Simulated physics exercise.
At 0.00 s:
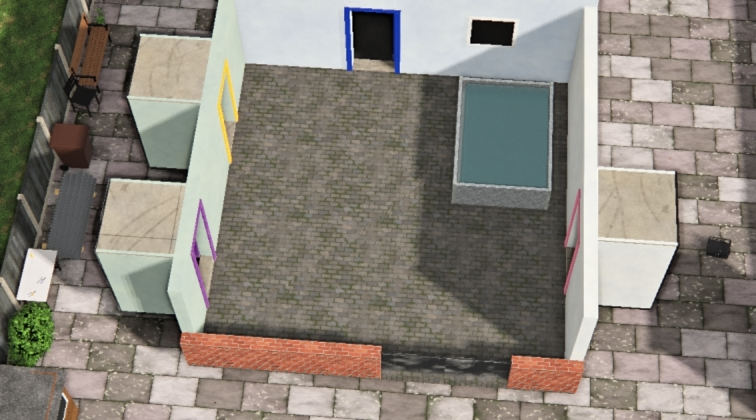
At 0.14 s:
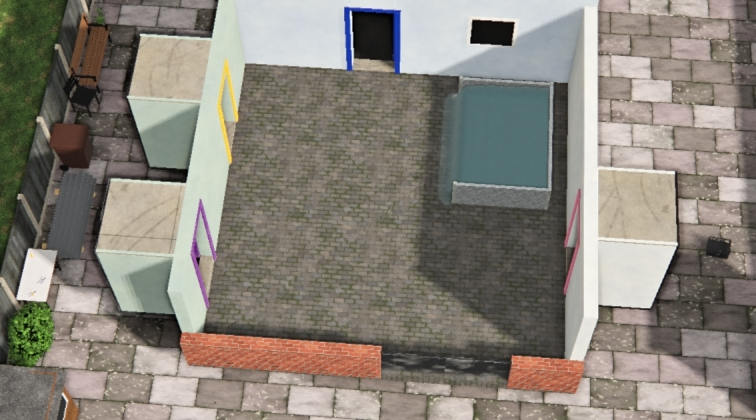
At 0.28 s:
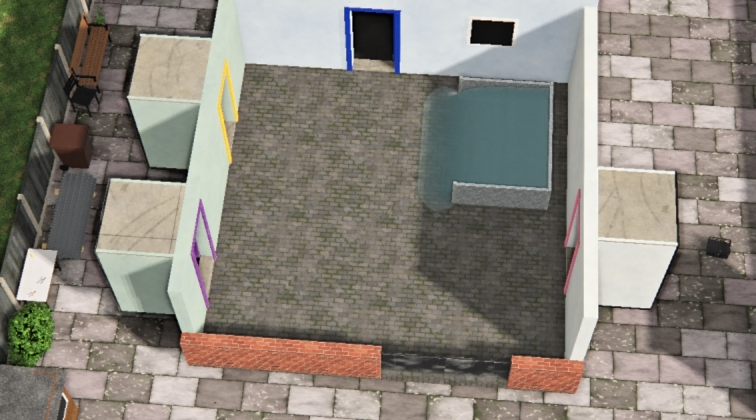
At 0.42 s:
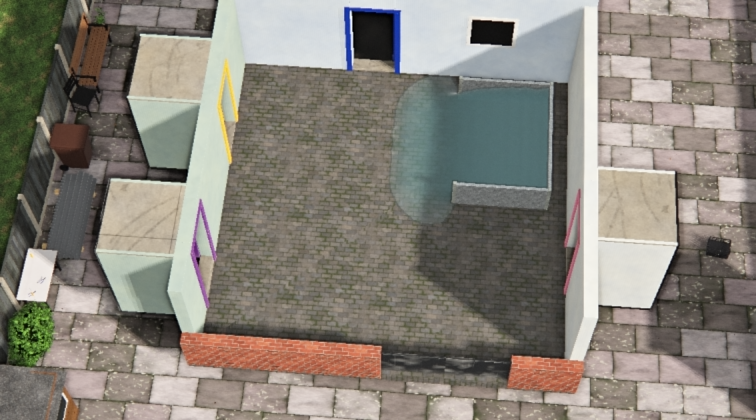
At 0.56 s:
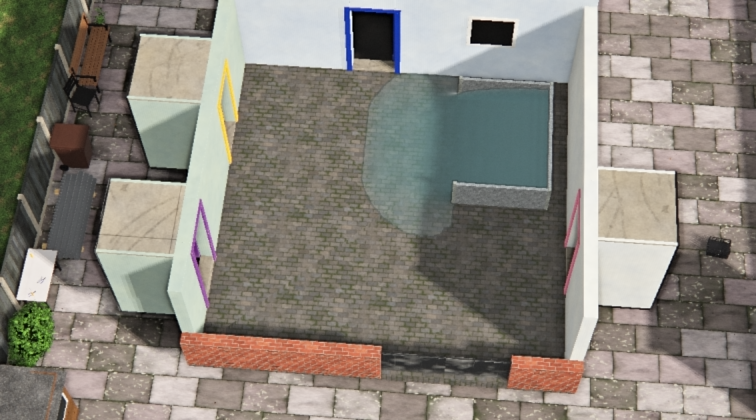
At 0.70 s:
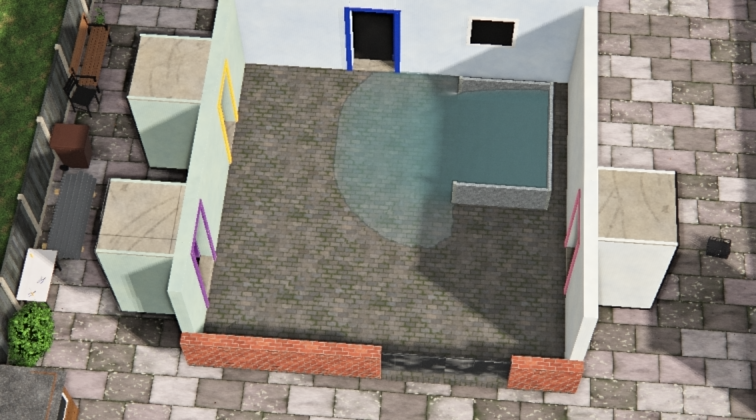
A paved yard enclosed by pale walls is seen from high overhead, with a low red brick wall along the near side. A blue-edged doorway stands at the back, yellow and purple surrounds line the left wall, a pink one marks the right, and a grey-walled tank of teal water sits at back right. The tank's left side opens and water spreads leftward across the paving in a widening, rounded sheet.
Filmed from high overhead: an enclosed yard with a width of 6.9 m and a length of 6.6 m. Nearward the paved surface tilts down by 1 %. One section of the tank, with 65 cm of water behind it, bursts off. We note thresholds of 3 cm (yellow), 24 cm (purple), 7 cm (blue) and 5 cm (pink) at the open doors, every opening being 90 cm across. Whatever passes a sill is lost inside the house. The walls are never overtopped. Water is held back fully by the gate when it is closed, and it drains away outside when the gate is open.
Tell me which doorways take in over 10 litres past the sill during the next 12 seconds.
At the end, at the yellow door it looks set to land over the limit. At the purple door it looks set to land under the limit. At the blue door it looks set to land over the limit. At the pink door it looks set to land over the limit.
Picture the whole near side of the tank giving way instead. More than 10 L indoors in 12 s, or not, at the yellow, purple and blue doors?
Against that limit: Yellow above, purple below, blue under.
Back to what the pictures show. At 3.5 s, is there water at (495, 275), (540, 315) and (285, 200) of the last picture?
Respectively: Was missed, was missed, got hit.
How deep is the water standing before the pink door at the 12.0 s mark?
Looks like about 8.0 cm at that spot.
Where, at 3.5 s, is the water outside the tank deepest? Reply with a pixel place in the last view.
Near (203, 340).
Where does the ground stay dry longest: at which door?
The pink door is last.
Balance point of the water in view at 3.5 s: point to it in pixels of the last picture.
It lies at roughly (334, 170) in pixels.
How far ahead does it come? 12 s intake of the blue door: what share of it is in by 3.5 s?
I'd say close to 90 percent.
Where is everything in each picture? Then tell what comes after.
The first frame shows still water, 65 cm deep, in the tank at (504, 135).
In the second frame, the front is at (458, 94), 1.3 m from the gap at (458, 144); 0.5 m2 of floor is under water; 65 cm left at the back of the tank.
In the third frame, water pours out at (458, 144) and has run 1.5 m, to (441, 91); typically 12 cm deep outside, 65 cm at the tank's back.
In the fourth frame, the front is at (420, 218), 1.8 m from the gap at (458, 145); 3.7 m2 of floor is under water; 61 cm left at the back of the tank.
In the fifth frame, the front is at (405, 75), 2.1 m from the gap at (458, 145); 5.7 m2 of floor is under water; 54 cm left at the back of the tank.
In the sixth frame, the front is at (352, 97), 2.5 m from the gap at (458, 145); 7.9 m2 of floor is under water; 56 cm left at the back of the tank.
After 1.4 s water covers 45 % of the floor and is deepest (26 cm) near (450, 175); yellow door 7 cm at the sill, 1 L in, purple door not reached, blue door 12 cm at the sill, 0 L in, pink door not reached.
After 2.2 s water covers 55 % of the floor and is deepest (40 cm) near (254, 68); yellow door 18 cm at the sill, 104 L in, purple door not reached, blue door 12 cm at the sill, 11 L in, pink door not reached.
After 3.5 s water covers 60 % of the floor and is deepest (34 cm) near (203, 340); yellow door 20 cm at the sill, 292 L in, purple door 13 cm at the sill, 0 L in, blue door 9 cm at the sill, 22 L in, pink door not reached.
After 7.0 s water covers 85 % of the floor and is deepest (18 cm) near (201, 348); yellow door 7 cm at the sill, 425 L in, purple door 12 cm at the sill, 0 L in, blue door 5 cm at the sill, 24 L in, pink door not reached.
After 12.0 s water covers 95 % of the floor and is deepest (14 cm) near (543, 373); yellow door 3 cm at the sill, 444 L in, purple door 8 cm at the sill, 0 L in, blue door 1 cm at the sill, 24 L in, pink door 8 cm at the sill, 18 L in.
